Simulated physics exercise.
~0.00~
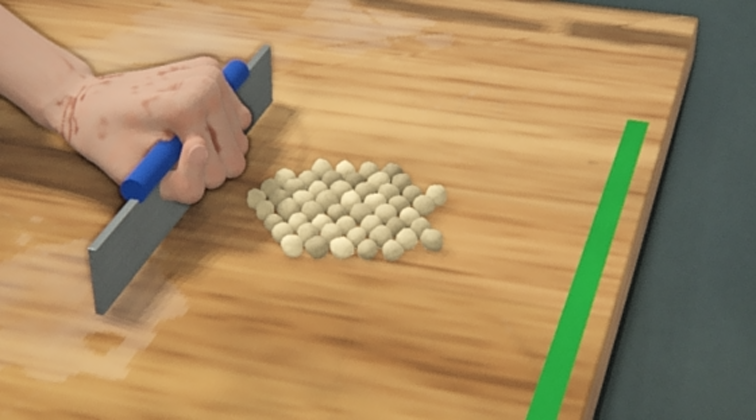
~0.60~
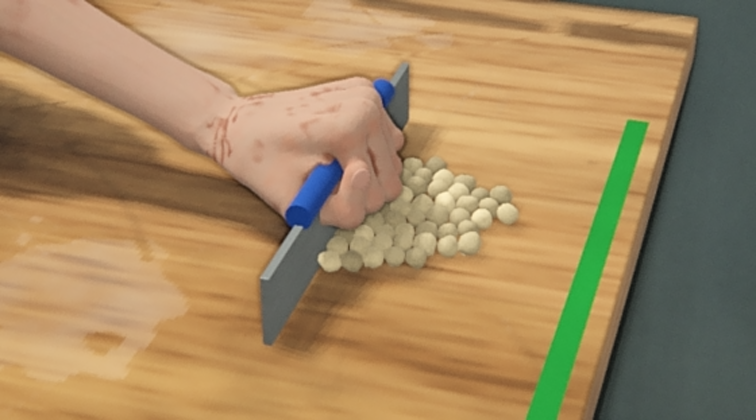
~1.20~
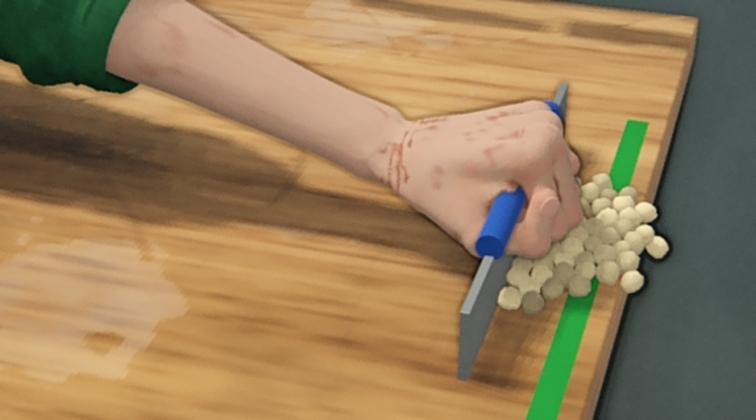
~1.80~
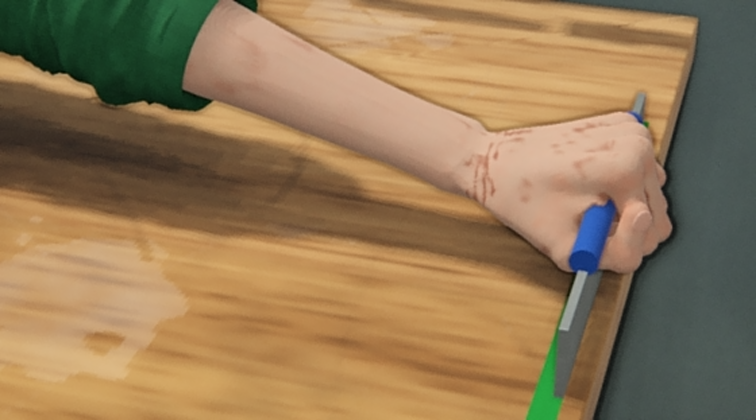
A hand gripping a scraper by its blue handle pushed a heap of small, pale round balls rightward across a wooden table and over the green tape, until the blade reached the tape near the edge and the balls were no longer in sight.
